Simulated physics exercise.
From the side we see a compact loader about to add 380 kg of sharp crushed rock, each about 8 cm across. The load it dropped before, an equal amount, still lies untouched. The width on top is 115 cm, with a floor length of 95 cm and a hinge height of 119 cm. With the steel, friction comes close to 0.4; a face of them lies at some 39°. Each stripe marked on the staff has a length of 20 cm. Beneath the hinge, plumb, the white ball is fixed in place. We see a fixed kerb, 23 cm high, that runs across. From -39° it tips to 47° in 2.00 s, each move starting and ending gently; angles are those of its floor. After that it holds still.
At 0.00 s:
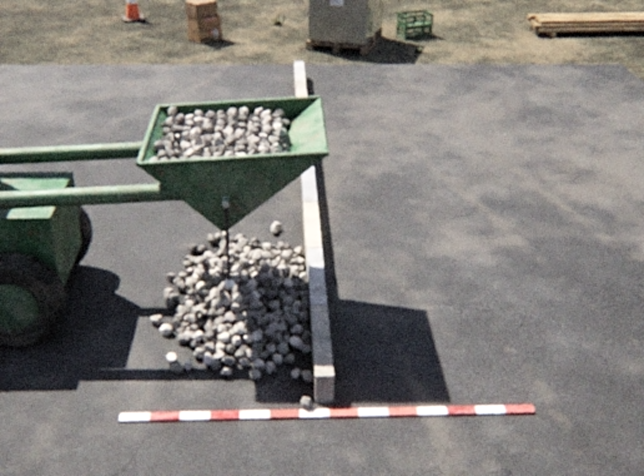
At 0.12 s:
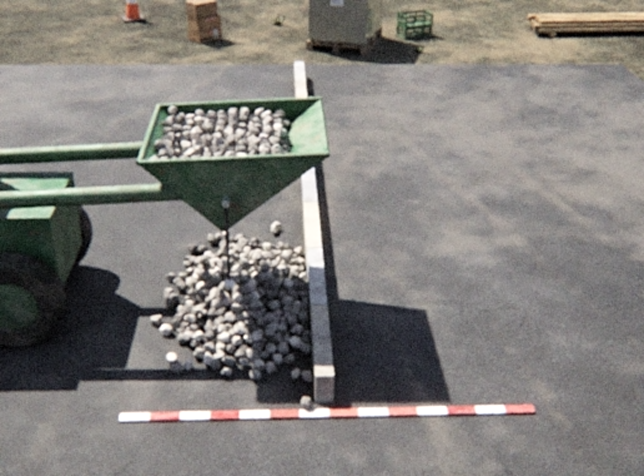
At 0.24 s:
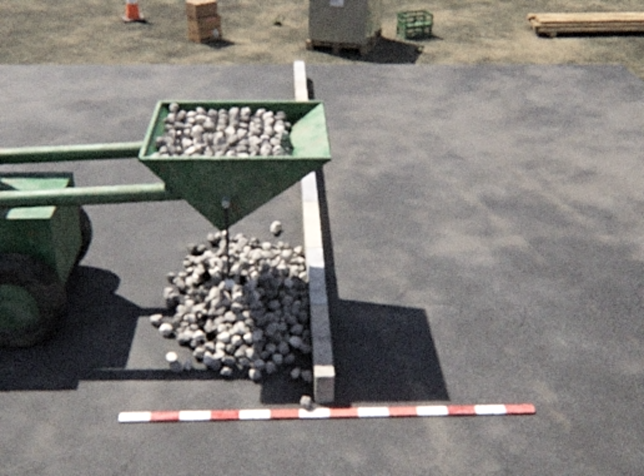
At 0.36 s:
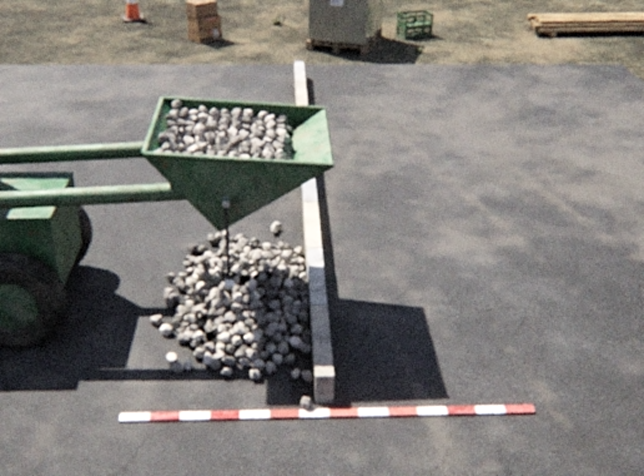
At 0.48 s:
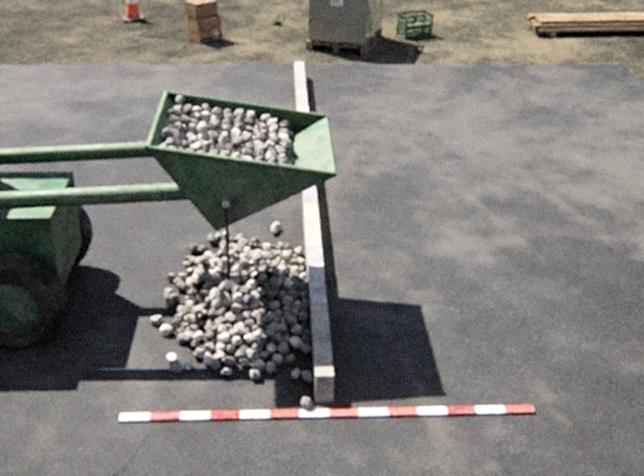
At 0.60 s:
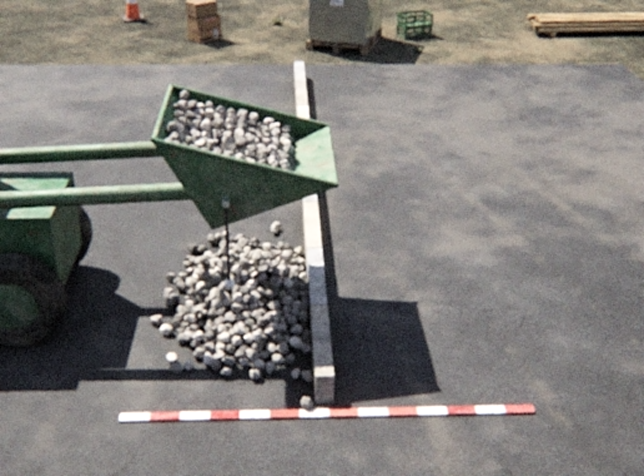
A green loader's bucket full of grey stones slowly tilted a little, its back edge rising as its right lip dipped, while the pile of stones beneath it stayed still beside the long kerb.
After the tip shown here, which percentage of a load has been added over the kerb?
Roughly 55 out of 100.
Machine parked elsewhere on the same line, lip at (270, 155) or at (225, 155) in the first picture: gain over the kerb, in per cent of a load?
Close to 5 per cent, followed by close to 0 per cent.
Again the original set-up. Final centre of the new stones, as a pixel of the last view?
They come to rest centred about (335, 287).
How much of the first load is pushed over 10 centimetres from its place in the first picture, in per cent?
I'd say roughly 0 per cent of them.
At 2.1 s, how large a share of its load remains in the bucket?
About 15 per cent is held.
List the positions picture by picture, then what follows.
The first frame shows lip at (328, 153), floor tilted -39°, highest stones at (234, 124). The earlier load is highest near (236, 279), 25 cm above ground level, 100 % on this side of the kerb.
In the second frame, the bucket is at -38°, its lip at (329, 155); the top of the load is at (209, 124); the stones move at 0.1 m/s on average.
The third frame shows lip at (331, 159), floor tilted -36°, highest stones at (200, 122); the stones move at 0.1 m/s on average.
In the fourth frame, the bucket is at -32°, its lip at (334, 166); the top of the load is at (184, 118); the stones move at 0.2 m/s on average.
The fifth frame shows lip at (336, 175), floor tilted -26°, highest stones at (183, 115); the stones move at 0.2 m/s on average.
In the sixth frame, the bucket is at -20°, its lip at (338, 185); the top of the load is at (185, 110); the stones move at 0.2 m/s on average.
After 1.5 s the floor is at 34°; in per cent of one load, 98 in the bucket, 102 on this side of the kerb; the foremost stones are at (311, 221).
After 2.1 s the floor is at 47°; in per cent of one load, 17 in the bucket, 148 on this side of the kerb, 35 over the kerb; the foremost stones are at (394, 278).
After 2.5 s the floor is at 47°; in per cent of one load, 1 in the bucket, 147 on this side of the kerb, 52 over the kerb; the foremost stones are at (455, 279).
After 5.2 s the floor is at 47°; in per cent of one load, 0 in the bucket, 145 on this side of the kerb, 55 over the kerb; the foremost stones are at (475, 281). Net gain over the kerb, 55.
